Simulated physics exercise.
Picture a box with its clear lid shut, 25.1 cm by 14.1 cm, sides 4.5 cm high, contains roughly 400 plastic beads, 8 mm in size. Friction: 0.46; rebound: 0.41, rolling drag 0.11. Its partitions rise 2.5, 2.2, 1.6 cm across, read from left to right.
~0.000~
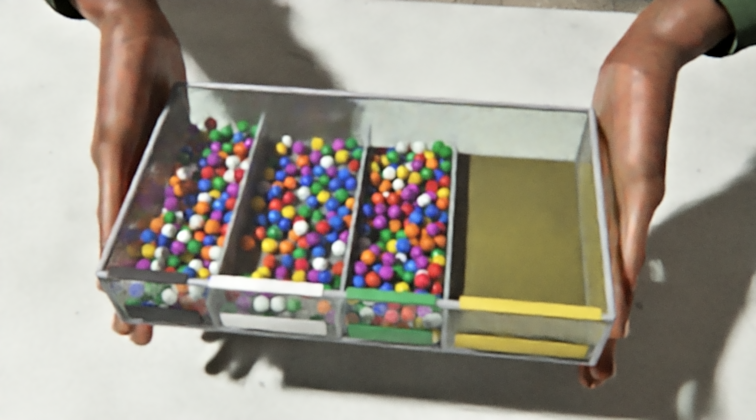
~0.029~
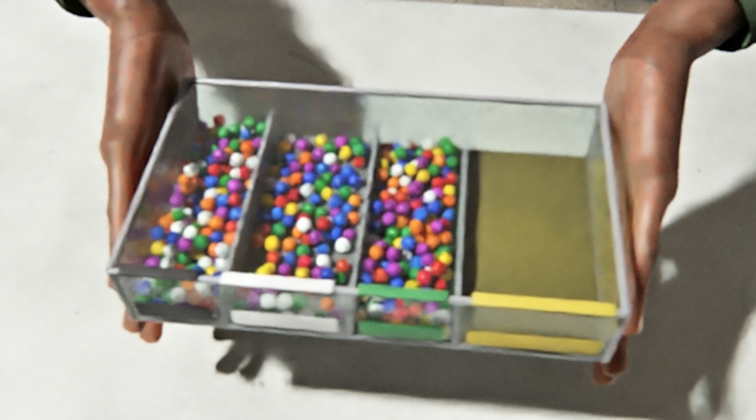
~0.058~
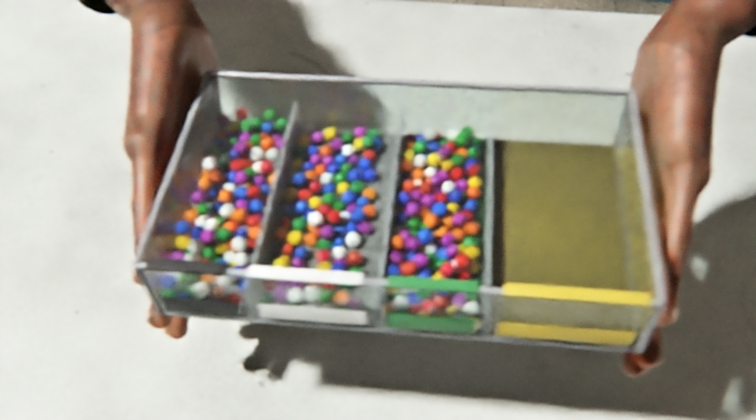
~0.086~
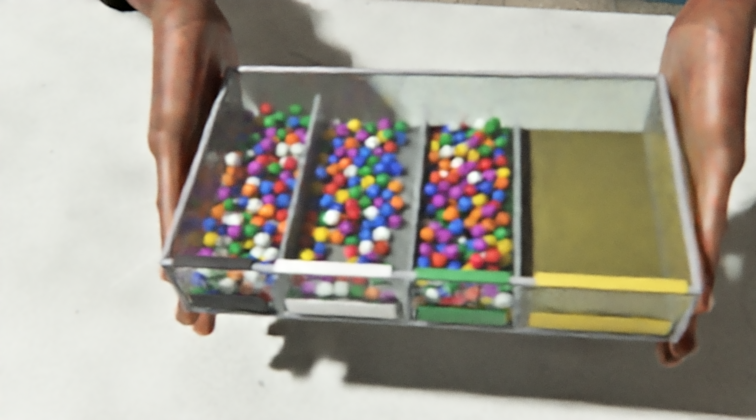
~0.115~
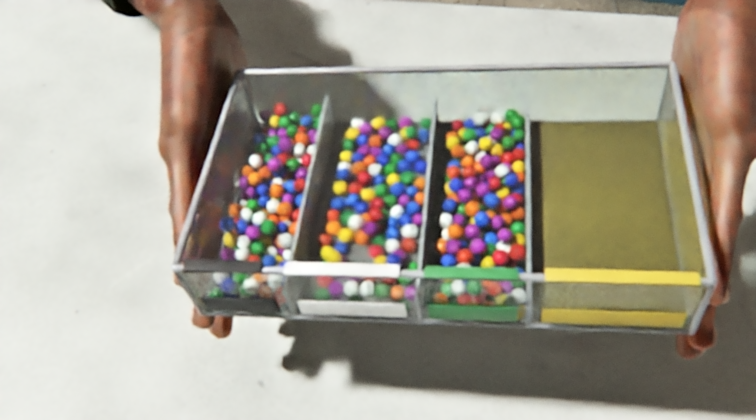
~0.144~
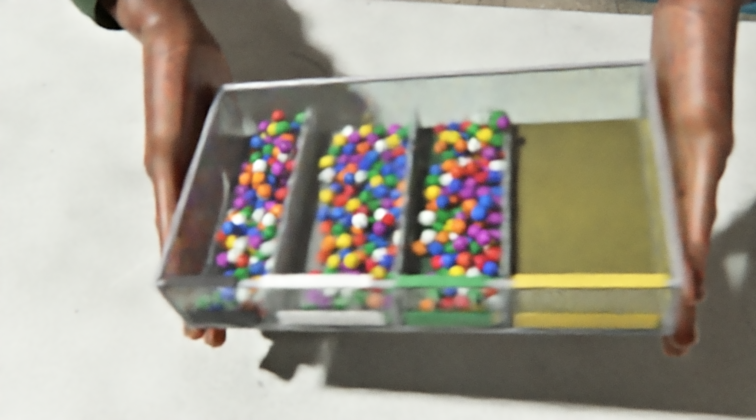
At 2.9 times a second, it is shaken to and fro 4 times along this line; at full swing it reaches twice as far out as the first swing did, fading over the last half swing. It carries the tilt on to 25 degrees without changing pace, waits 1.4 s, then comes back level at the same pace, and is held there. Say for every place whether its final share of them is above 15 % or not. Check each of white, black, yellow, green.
White - above; black - above; yellow - not above; green - above.
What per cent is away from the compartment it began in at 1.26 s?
Around 20 %.
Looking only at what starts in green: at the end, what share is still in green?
About 70 percent.
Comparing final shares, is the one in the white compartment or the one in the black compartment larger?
More finishes in the black compartment.
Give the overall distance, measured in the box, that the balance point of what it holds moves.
I'd put it at close to 1.0 centimetres.
Then, at 0.75 s, tilt 25 degrees; white 30 %, black 40 %, yellow 5 %, green 25 %; middle of all pieces near (417, 206).
After 1.26 s, tilt 25 degrees; white 25 %, black 35 %, yellow 10 %, green 25 %; middle of all pieces near (246, 260).
After 1.73 s, tilt 25 degrees; white 25 %, black 40 %, yellow 10 %, green 25 %; middle of all pieces near (307, 250).
After 2.18 s, tilt 0 degrees; white 25 %, black 40 %, yellow 10 %, green 25 %; middle of all pieces near (286, 234).
By 2.4 s all is still; white 25 %, black 40 %, yellow 10 %, green 25 %.
